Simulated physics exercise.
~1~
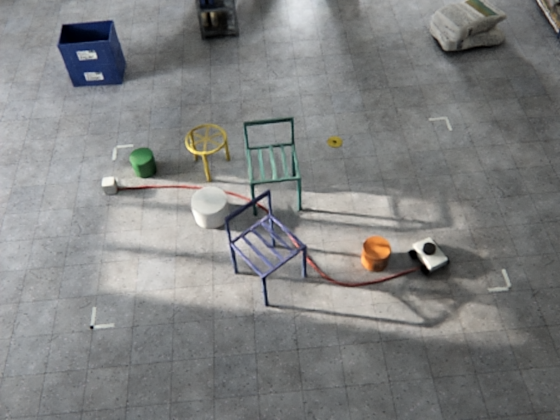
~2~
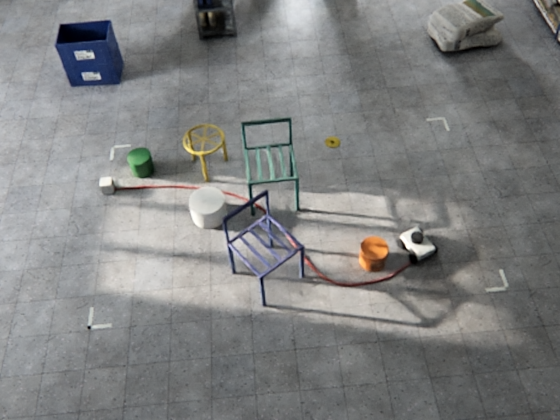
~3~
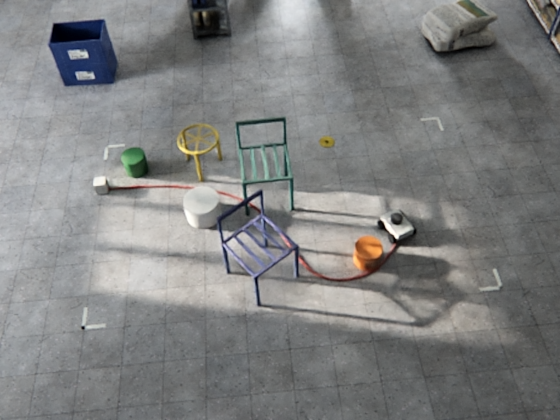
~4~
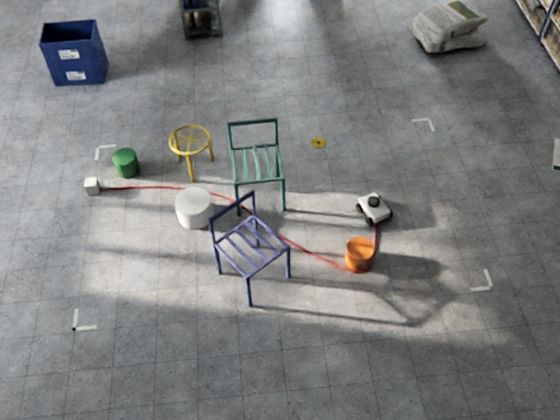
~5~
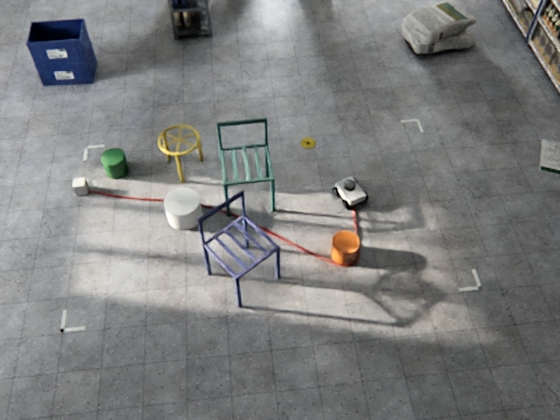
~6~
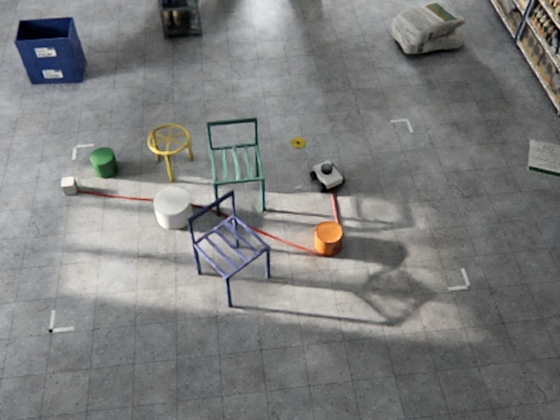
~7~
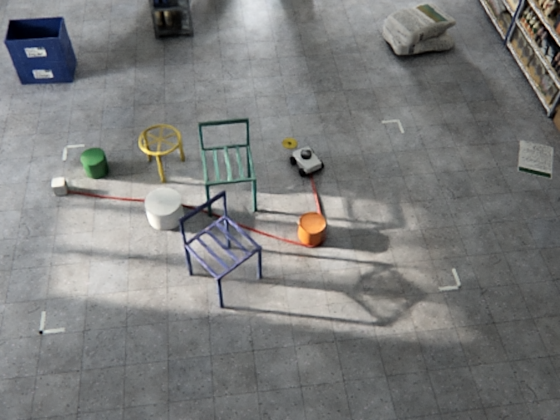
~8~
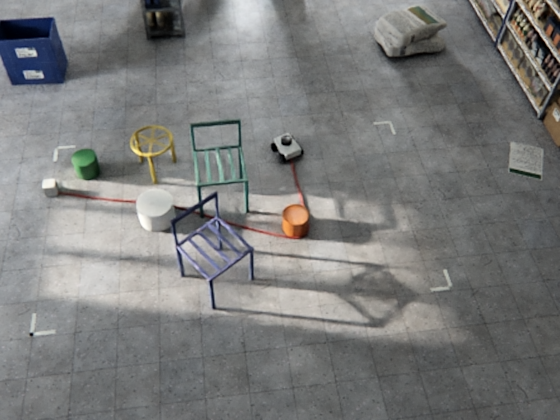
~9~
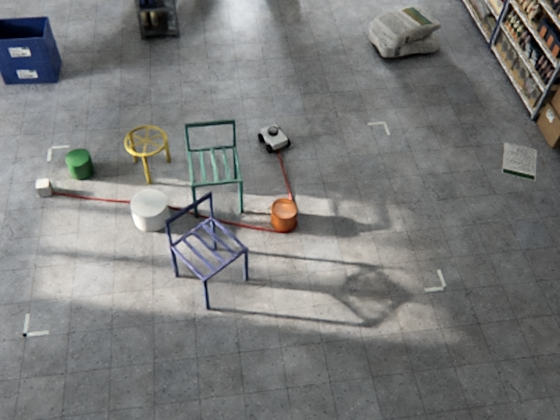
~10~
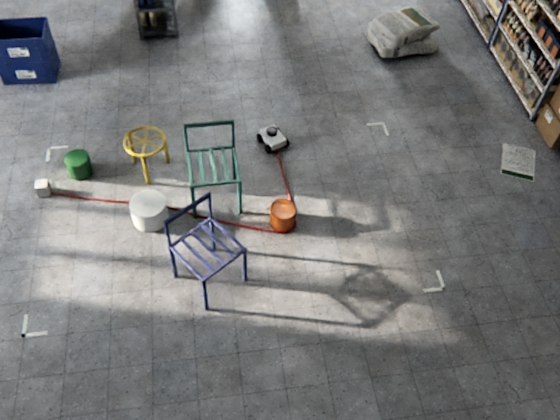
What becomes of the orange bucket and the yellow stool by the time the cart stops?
The orange bucket is shifted up and to the left, closer to the chairs. The yellow stool stays where it was.
